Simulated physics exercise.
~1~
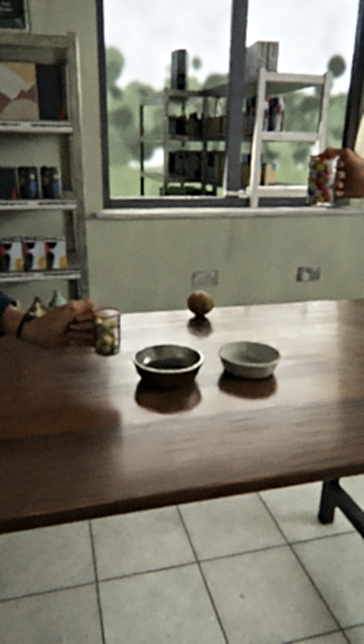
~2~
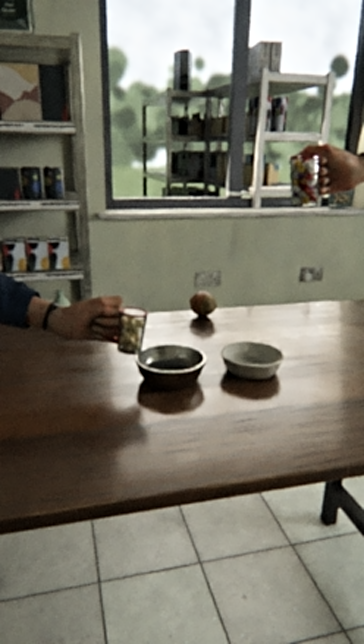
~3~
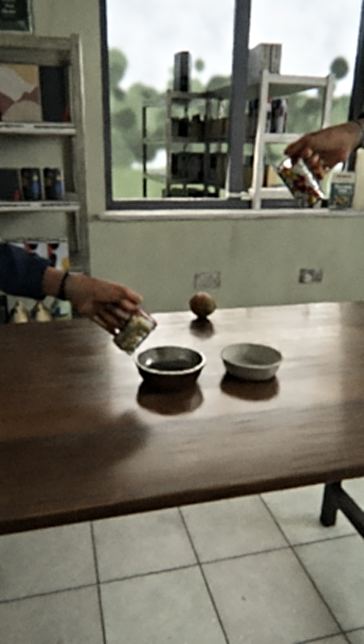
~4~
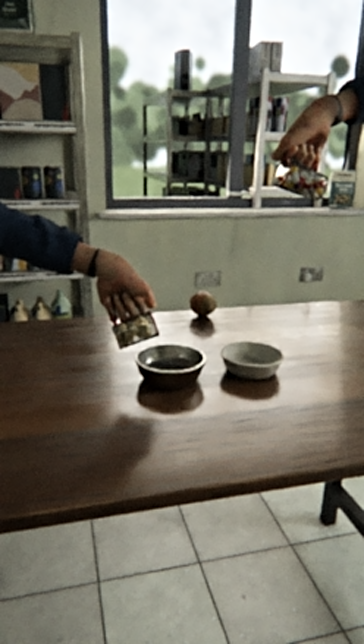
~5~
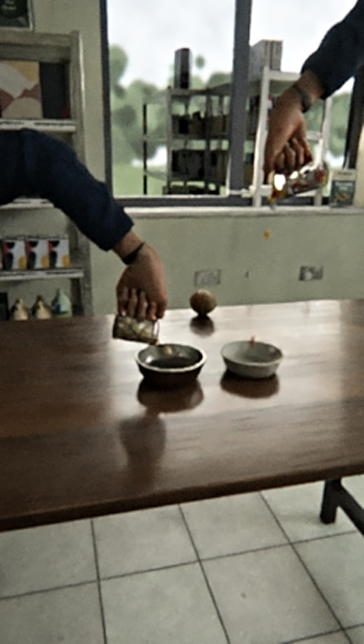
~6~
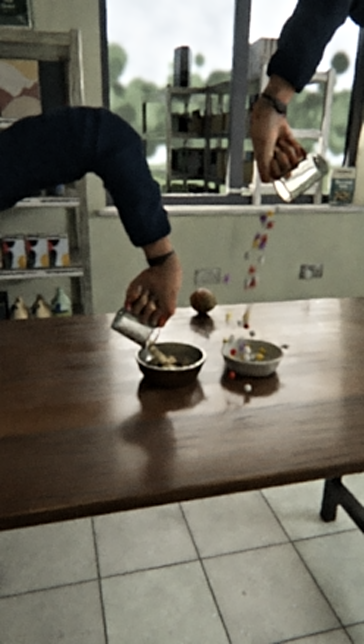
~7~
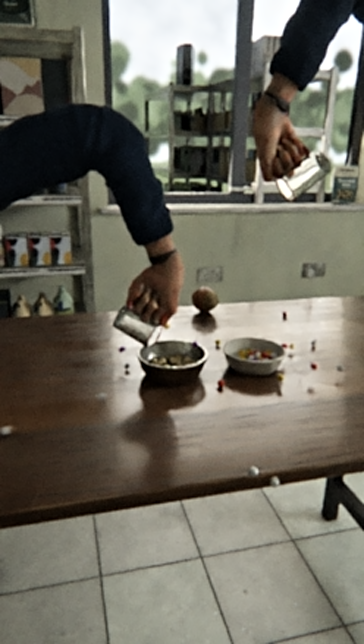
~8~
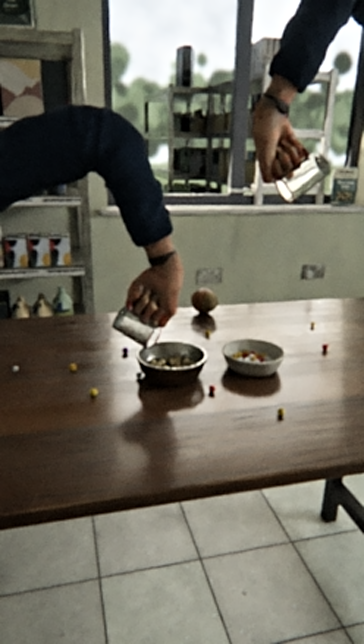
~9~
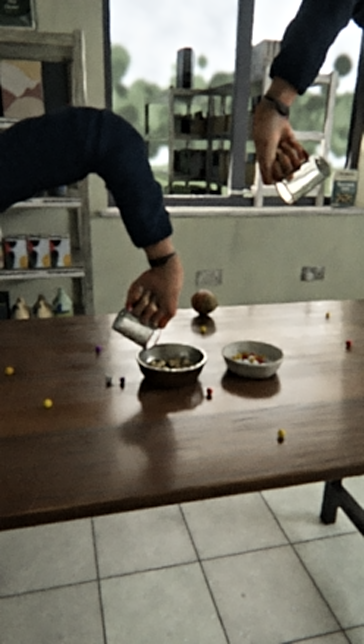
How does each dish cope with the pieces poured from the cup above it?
The left dish holds every piece dropped from the low cup. The right dish keeps only some of its pieces, and the others end up scattered around it on the table.
